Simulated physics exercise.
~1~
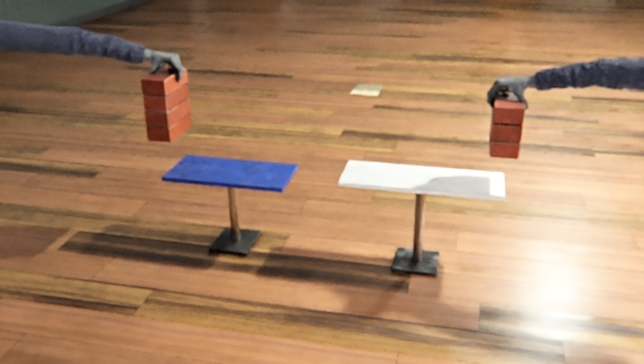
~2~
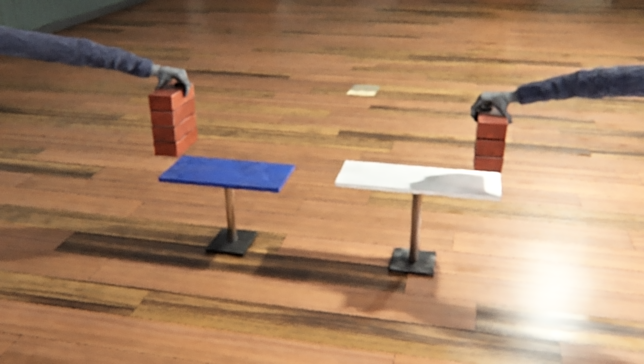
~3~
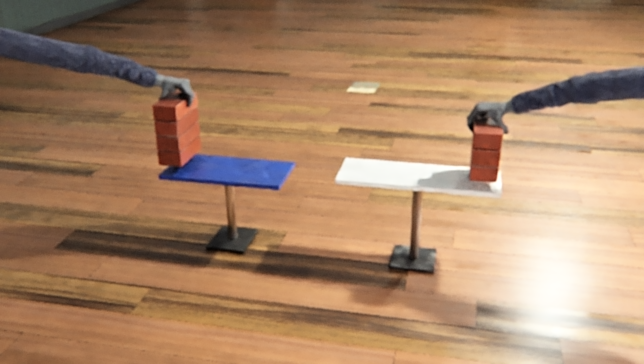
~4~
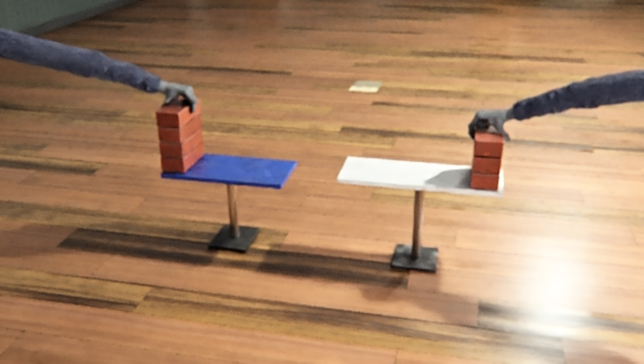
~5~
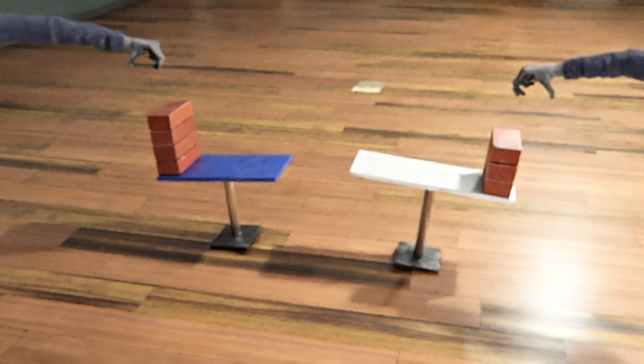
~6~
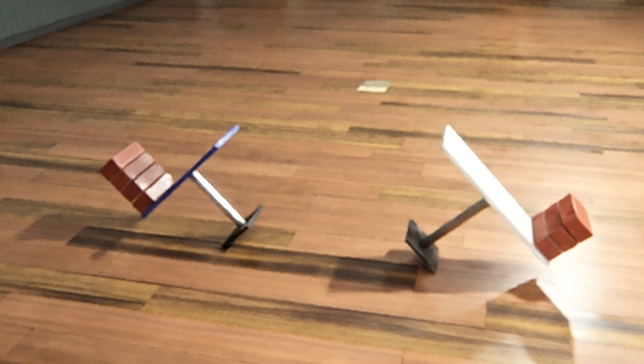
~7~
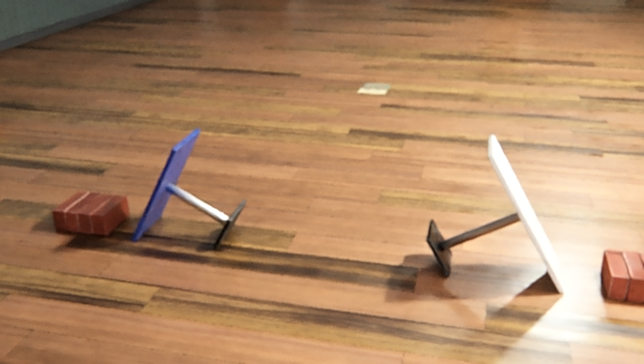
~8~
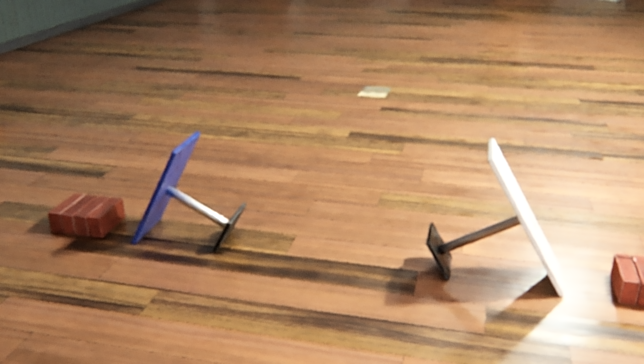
On a wooden floor, two gloved hands setting brick stacks on the outer ends of blue and white stands, both toppling outward.
